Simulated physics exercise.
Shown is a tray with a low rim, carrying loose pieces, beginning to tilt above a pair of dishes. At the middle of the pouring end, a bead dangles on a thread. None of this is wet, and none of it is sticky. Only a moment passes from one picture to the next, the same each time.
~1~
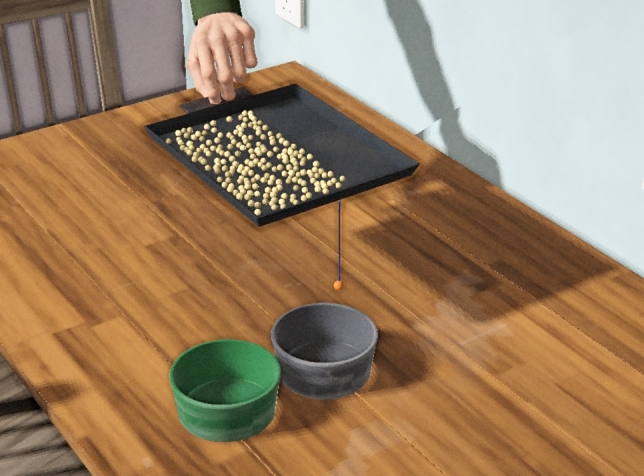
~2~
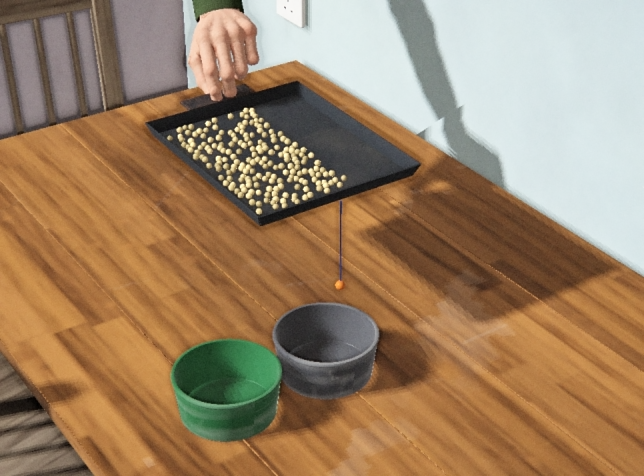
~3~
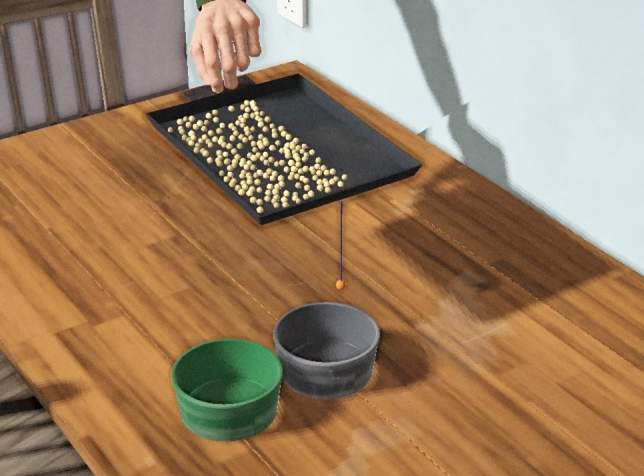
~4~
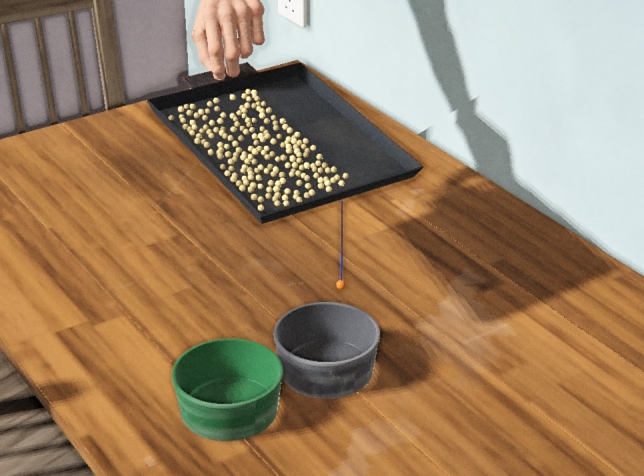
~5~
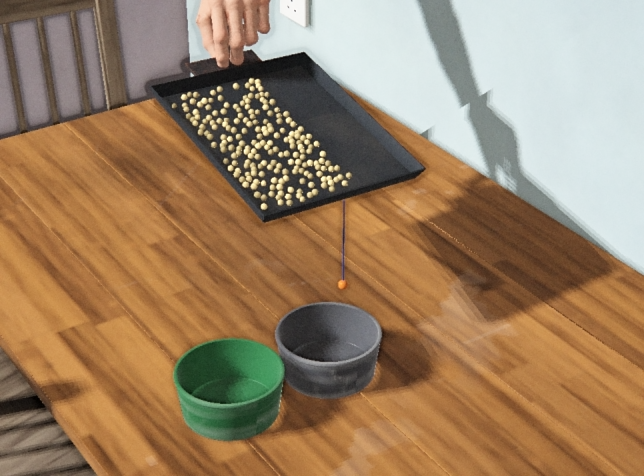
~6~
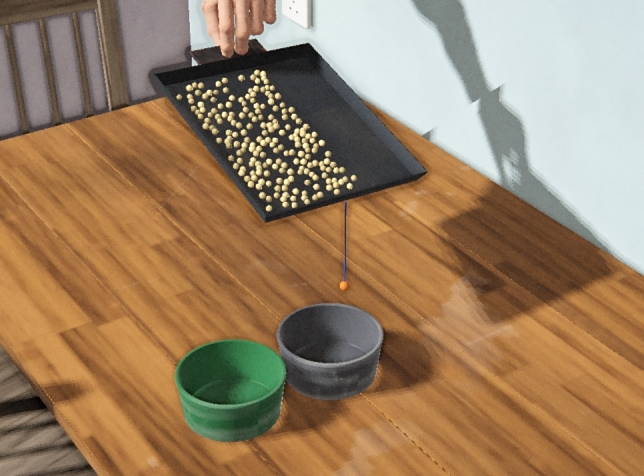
At a wooden table, a hand raising the far end of a dark tray of pale beans, tilting it above two bowls.
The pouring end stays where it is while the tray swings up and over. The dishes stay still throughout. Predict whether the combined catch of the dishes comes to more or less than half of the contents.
Catch is a minority.
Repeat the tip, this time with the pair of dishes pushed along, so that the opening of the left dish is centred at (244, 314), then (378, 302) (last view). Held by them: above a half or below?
At place one a lesser share; at place two the greater share.
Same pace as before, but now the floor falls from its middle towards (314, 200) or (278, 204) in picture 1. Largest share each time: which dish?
Place one gives the rightmost dish, place two gives the rightmost dish.
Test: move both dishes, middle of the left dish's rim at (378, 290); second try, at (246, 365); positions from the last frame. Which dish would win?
The first try: The left dish. The second: The right-hand dish.
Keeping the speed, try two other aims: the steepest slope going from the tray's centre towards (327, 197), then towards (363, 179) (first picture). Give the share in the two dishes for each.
The first try gives close to 80 percent; the next gives 0 percent.
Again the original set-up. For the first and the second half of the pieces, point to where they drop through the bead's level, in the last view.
Early-half point (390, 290); late-half point (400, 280).
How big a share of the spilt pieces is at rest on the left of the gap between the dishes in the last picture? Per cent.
Estimate: Roughly 0 %.
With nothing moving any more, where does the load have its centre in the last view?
Around (428, 340), give or take.
Soon, tray tipped steeply; most on the tray; a stray few in the right dish; a small part outside both; a small part in the air.
A while on, tray tipped past a quarter turn; about a quarter in the right dish; most outside both; a stray few in the air.
Towards the end, tray tipped past a quarter turn; about a quarter in the right dish; most outside both.
Finally, tray tipped past a quarter turn; none in the left dish; about a quarter in the right dish; most outside both.
